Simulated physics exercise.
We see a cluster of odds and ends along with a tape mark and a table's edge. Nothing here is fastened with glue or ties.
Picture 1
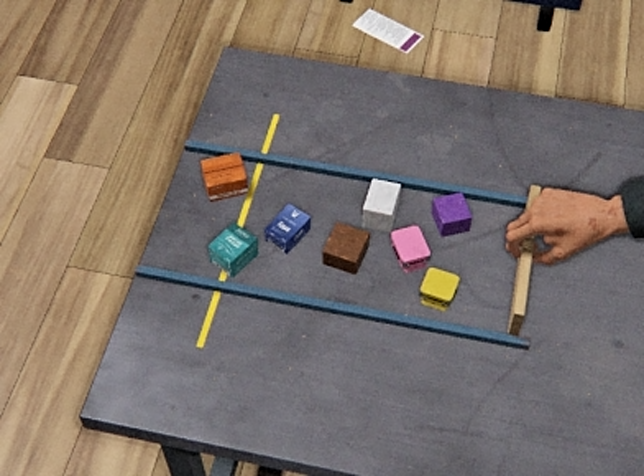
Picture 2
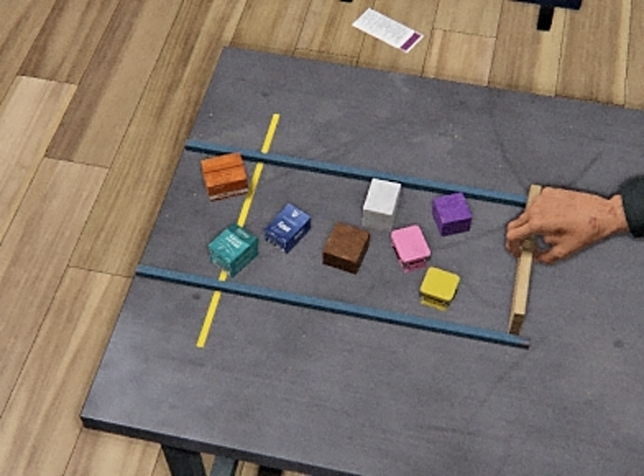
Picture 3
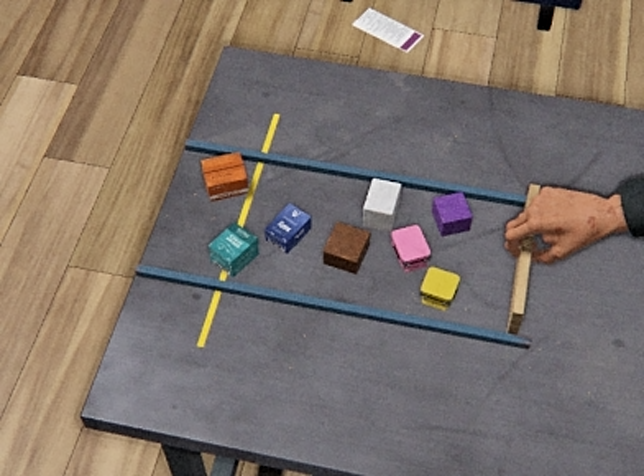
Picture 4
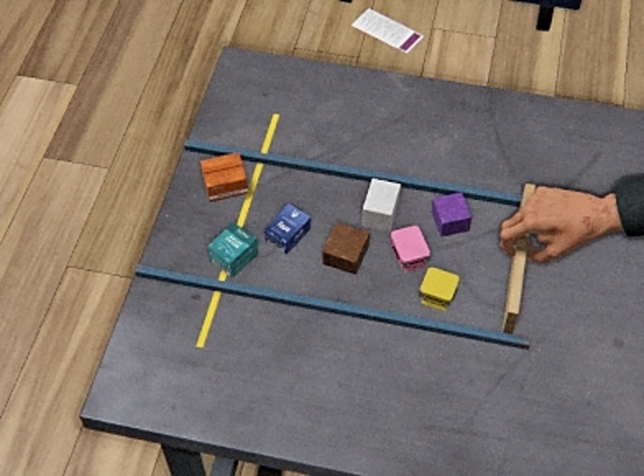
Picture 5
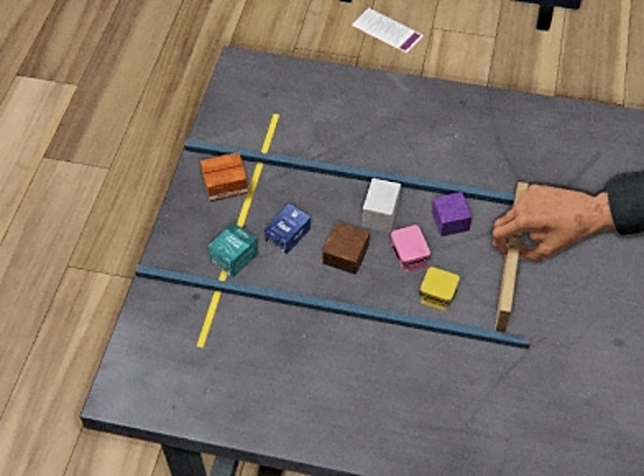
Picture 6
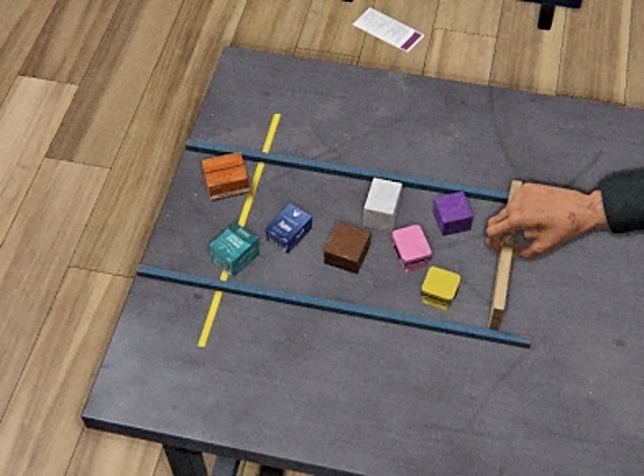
A hand at the right holds a thin wooden board upright between two blue rails on a dark grey table, seen from above at an angle over a wood floor. Between the rails sit orange, turquoise, blue, brown, white, pink, purple and yellow blocks, with yellow tape crossing at left. The hand first stays still, then slides the board slightly left; the blocks and camera stay put.
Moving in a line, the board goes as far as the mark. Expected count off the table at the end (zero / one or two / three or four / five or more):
Expected count: Zero.
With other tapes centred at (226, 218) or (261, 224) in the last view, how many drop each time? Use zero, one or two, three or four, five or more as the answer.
First tape: One or two. Second tape: No fall at all.
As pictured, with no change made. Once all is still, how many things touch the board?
3.
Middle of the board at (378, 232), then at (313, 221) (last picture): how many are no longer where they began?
I count 5 first and 7 after.
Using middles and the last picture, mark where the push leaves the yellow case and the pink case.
Final positions: Near (216, 250); near (230, 211).
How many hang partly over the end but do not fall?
The total here is 2.
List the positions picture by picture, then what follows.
Orange box (225, 177); turquoise box (234, 250); blue box (288, 229); board (525, 259); tape (241, 222), in the first picture.
Turquoise box (234, 250); purple block (452, 215), in the second picture.
Blue box (288, 229); brown block (347, 248), in the third picture.
Orange box (225, 177); yellow case (439, 289), in the fourth picture.
Turquoise box (234, 250); white block (382, 206), in the fifth picture.
Orange box (226, 177); turquoise box (235, 250); blue box (289, 228); board (506, 254); tape (242, 221), in the sixth picture.
Soon after, none off yet; orange box at rest near (226, 177); turquoise box at rest near (235, 250); blue box at rest near (289, 228).
Then, none off yet; orange box at rest near (226, 177); turquoise box at rest near (235, 250); blue box moved a little near (269, 223).
Further on, none off yet; orange box moved a little near (211, 171); turquoise box moved about its own width near (194, 249); blue box moved well along near (205, 208).
At rest, the number that fall off is zero.
